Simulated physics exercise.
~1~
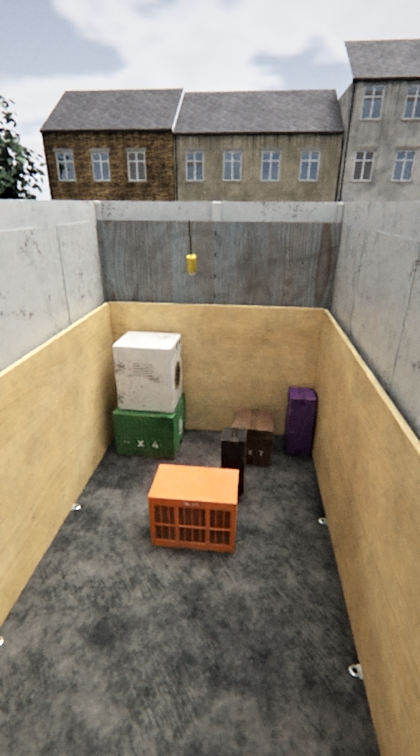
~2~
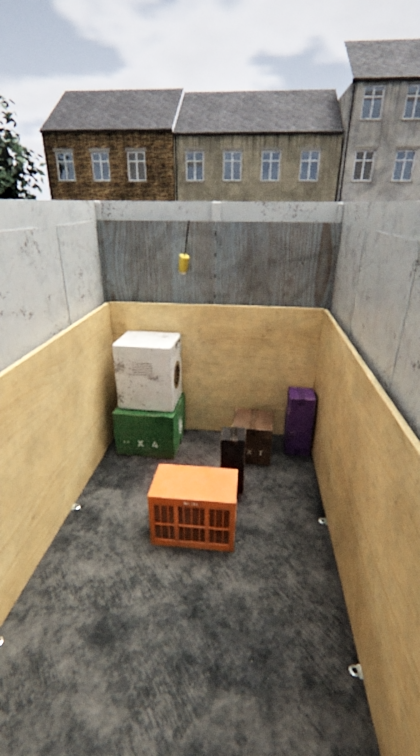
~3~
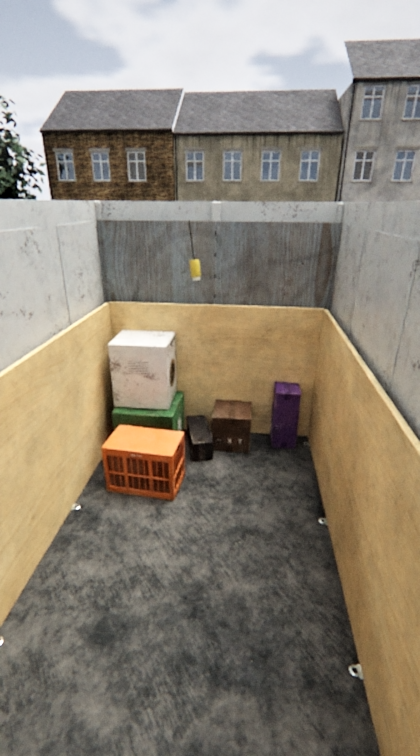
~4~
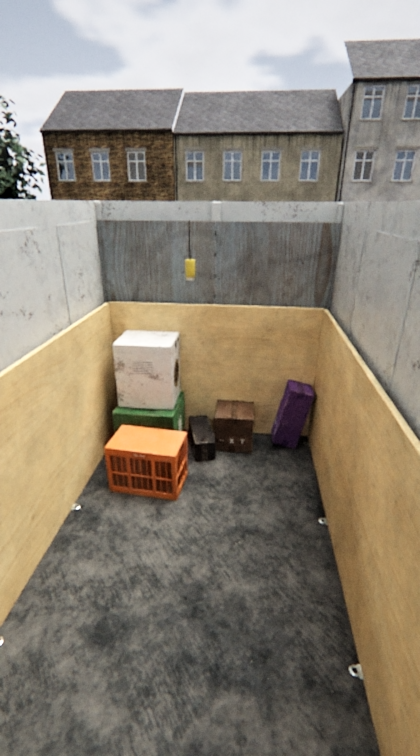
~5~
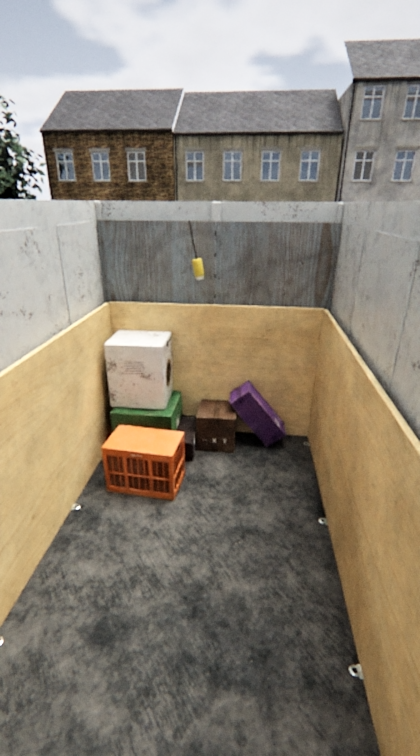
We see a walled van bay holding a white appliance on a green box and four other items; the orange chest, black box and brown box shift left and away, the black box toppling, then the purple box tilts right before ending slanted leftward beside the brown box.
